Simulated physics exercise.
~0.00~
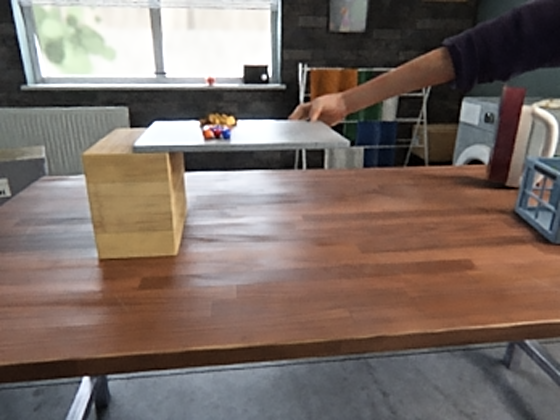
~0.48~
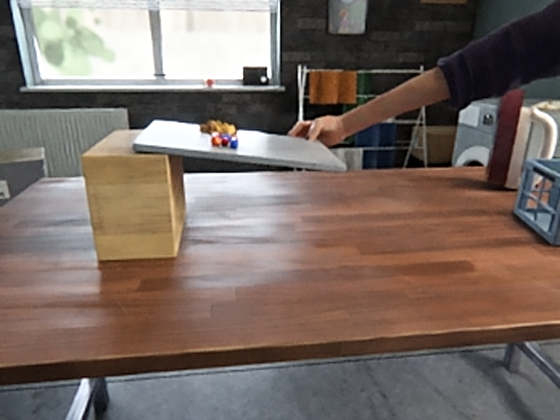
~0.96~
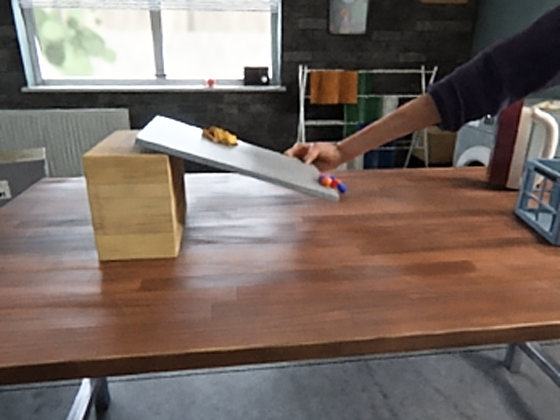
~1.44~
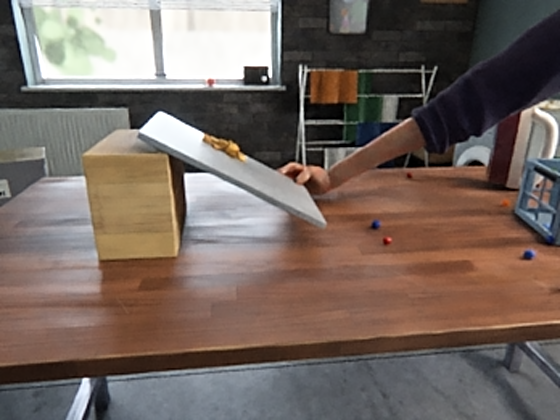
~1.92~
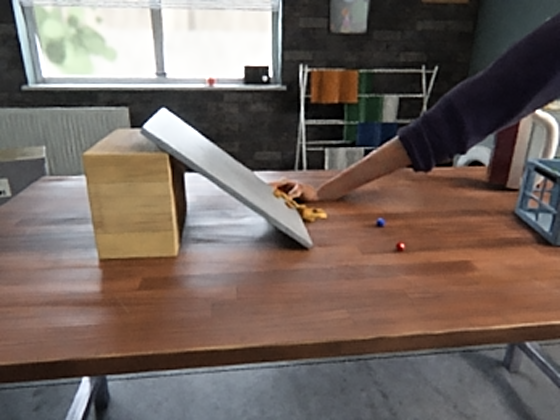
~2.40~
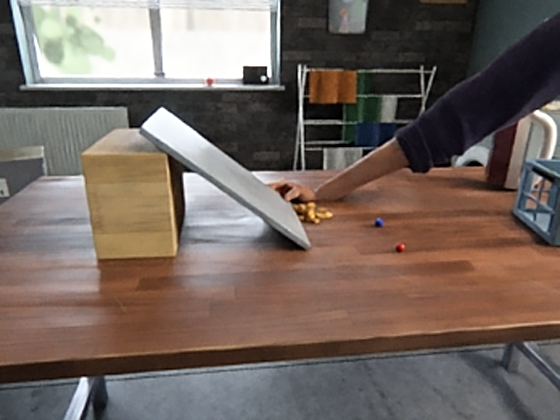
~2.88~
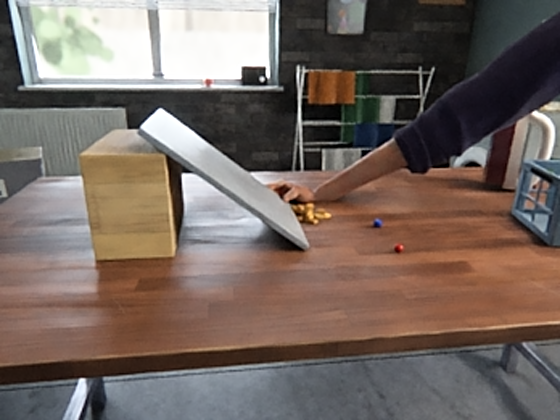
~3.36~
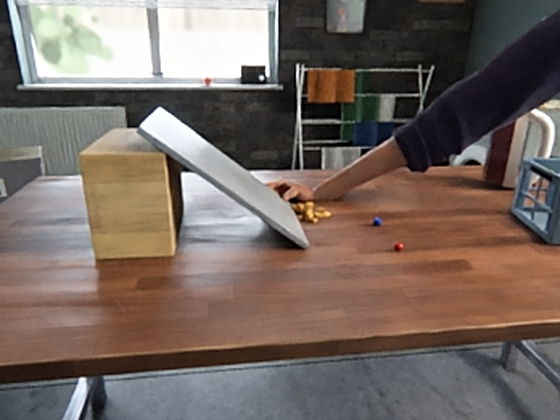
On a wooden table, a hand tilts a board and beads roll off before yellow pieces slide down.
